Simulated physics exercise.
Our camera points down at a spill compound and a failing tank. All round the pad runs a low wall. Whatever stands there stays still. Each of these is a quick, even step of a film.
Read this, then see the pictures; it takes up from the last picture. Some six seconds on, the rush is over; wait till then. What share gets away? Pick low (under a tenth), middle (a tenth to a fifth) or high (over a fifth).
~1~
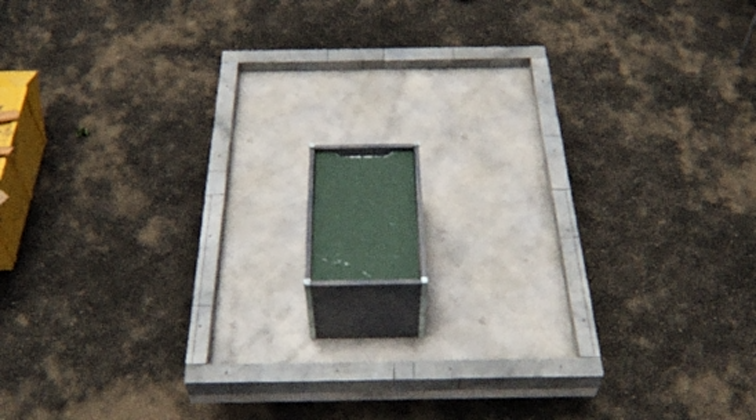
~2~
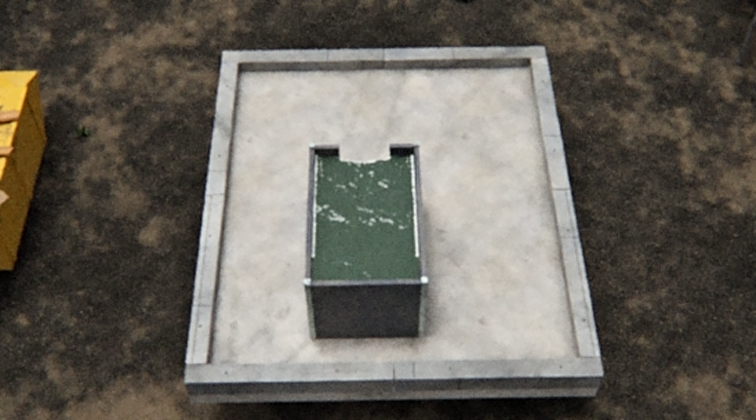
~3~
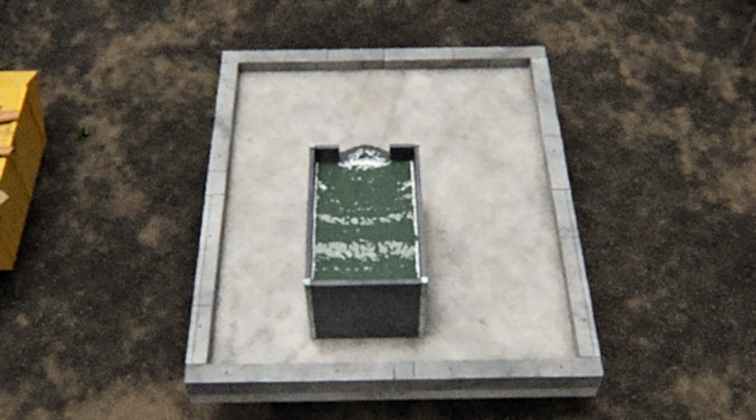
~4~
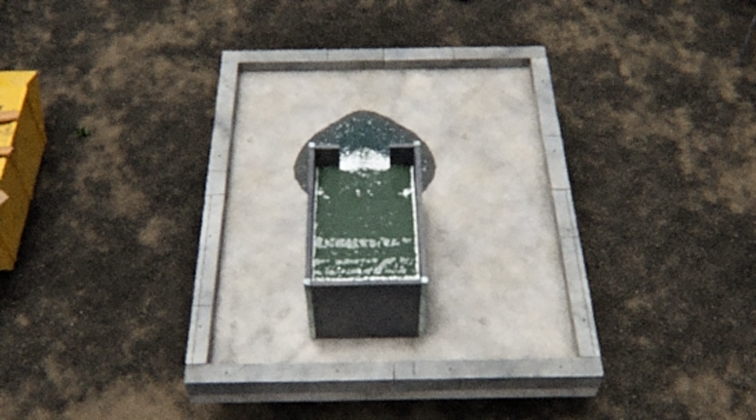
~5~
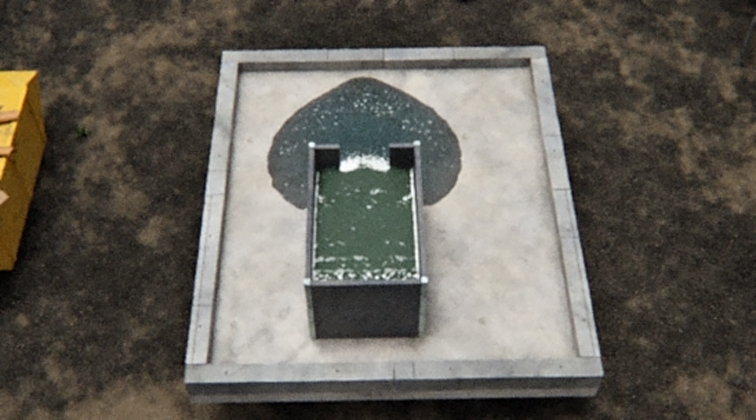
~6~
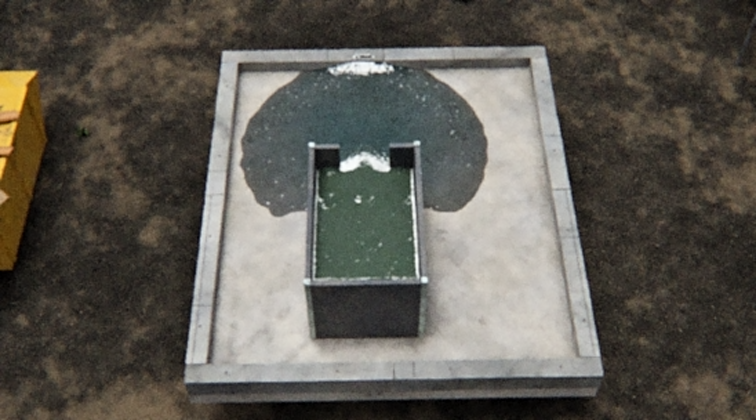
I would say middle, a tenth to a fifth.
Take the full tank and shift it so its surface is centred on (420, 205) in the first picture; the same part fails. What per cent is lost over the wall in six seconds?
Roughly 20 %.
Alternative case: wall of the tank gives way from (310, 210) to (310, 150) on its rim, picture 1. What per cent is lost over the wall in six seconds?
Around 42 percent.
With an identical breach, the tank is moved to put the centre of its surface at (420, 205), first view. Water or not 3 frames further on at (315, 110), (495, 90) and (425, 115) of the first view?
As listed: Awash, under water, under water.
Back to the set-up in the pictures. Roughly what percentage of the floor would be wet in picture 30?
About 75 %.
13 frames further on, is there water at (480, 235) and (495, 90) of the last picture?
The first point is spared, the second swamped.
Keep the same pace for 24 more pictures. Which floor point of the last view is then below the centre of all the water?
Roughly (374, 180).
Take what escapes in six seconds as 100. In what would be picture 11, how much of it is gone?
It should be close to 10 percent by then.
A moment on, water covers 45 % of the floor; the low wall has let 0 % over.
Next, water covers 50 % of the floor; the low wall has let 2 % over.
Then, water covers 50 % of the floor; the low wall has let 13 % over.
Later, water covers 60 % of the floor; the low wall has let 17 % over.
In the end, water covers 80 % of the floor; the low wall has let 18 % over.
